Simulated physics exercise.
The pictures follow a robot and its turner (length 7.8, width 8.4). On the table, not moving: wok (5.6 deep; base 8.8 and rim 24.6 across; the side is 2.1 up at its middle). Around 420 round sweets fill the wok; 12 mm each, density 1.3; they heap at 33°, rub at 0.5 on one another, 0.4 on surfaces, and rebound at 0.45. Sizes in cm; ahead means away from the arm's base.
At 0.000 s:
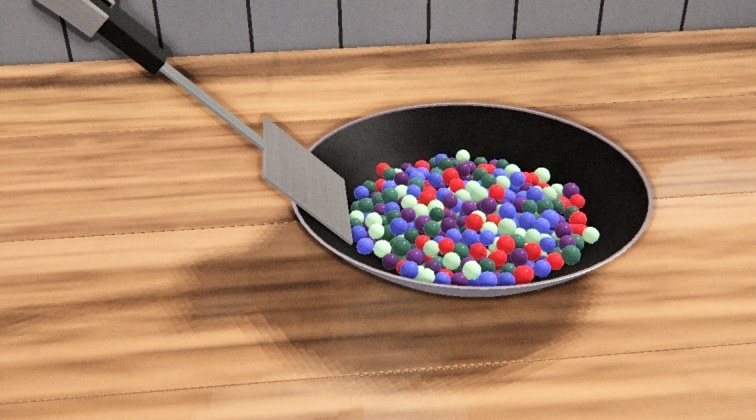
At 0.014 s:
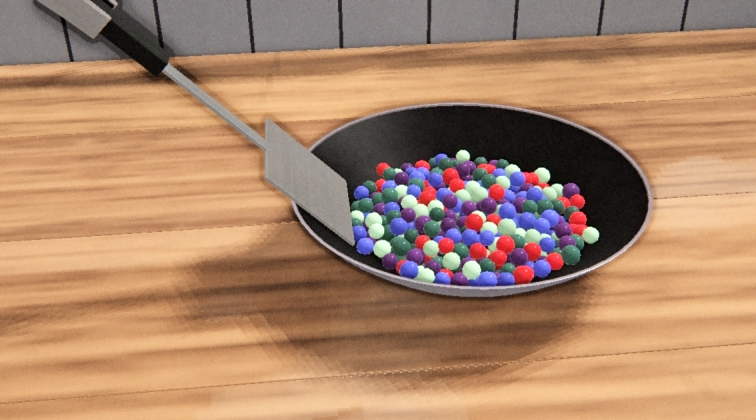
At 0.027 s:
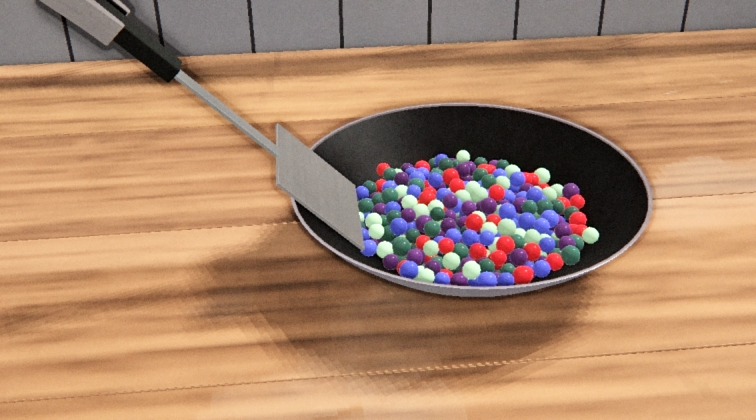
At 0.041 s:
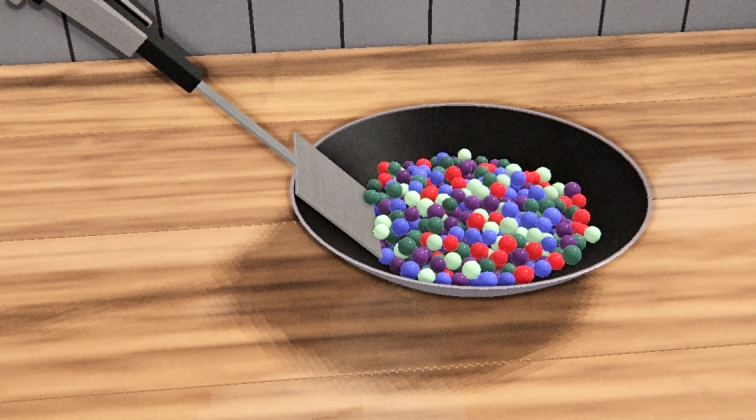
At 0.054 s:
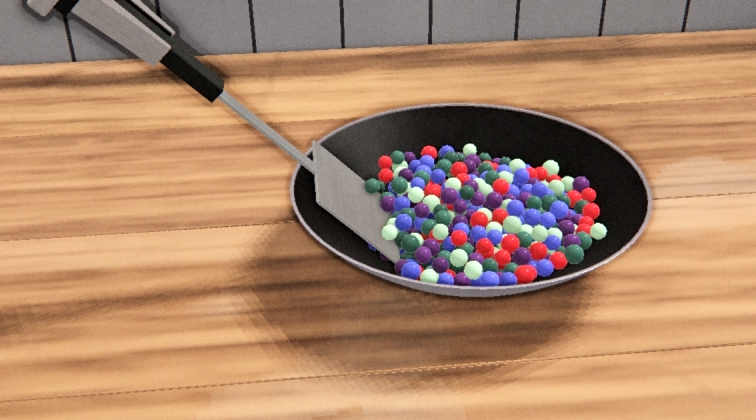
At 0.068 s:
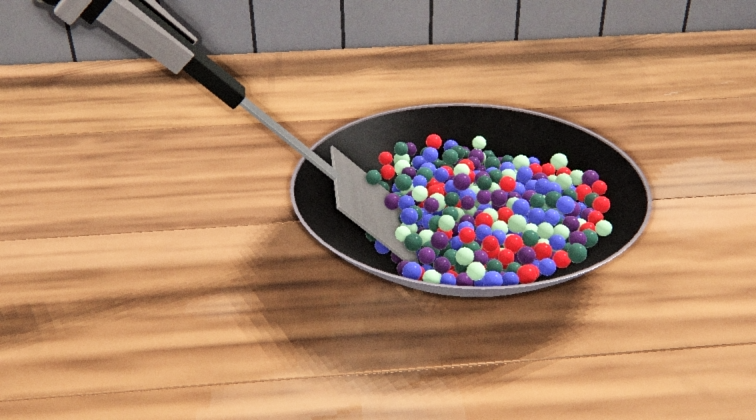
At first, a robot arm holds a metal turner almost still at the left side of a black wok full of colourful round sweets. Then the turner slides right and slightly down into the wok, pushing into the sweets, and the heap shifts a little to the right and rises slightly.
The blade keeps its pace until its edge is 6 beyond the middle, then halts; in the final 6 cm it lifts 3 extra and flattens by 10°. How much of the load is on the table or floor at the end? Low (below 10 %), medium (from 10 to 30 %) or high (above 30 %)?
A high share, above 30 %, ends on the table or floor.
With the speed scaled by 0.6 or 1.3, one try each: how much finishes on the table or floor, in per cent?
Some 20 and 55 per cent.
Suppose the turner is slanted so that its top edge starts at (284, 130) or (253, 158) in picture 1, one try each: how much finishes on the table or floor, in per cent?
Some 40 and 40 per cent.
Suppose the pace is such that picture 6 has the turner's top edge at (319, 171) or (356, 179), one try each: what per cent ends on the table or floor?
Some 25 and 50 per cent.
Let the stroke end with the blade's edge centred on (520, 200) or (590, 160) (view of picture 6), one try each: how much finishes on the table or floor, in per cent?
About 10 and 55 per cent.
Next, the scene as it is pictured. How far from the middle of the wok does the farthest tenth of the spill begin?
About 40 cm.
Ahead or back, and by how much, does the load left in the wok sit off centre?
Roughly 3.0 cm ahead.
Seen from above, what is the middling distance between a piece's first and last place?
About 7 cm.
After 0.10 s, sloping 46°, highest piece 8 above the table; 424 in the wok.
After 0.14 s, sloping 42°, highest piece 8 above the table; 423 in the wok, 1 on the blade or in flight.
After 0.35 s, sloping 36°, highest piece 12 above the table; 259 in the wok, 102 on the table or floor, 63 on the blade or in flight.
After 1.40 s, sloping 36°, highest piece 5 above the table; 255 in the wok, 169 on the table or floor.
In the end, 255 in the wok, 169 on the table or floor. That is 40 % on the table or floor.
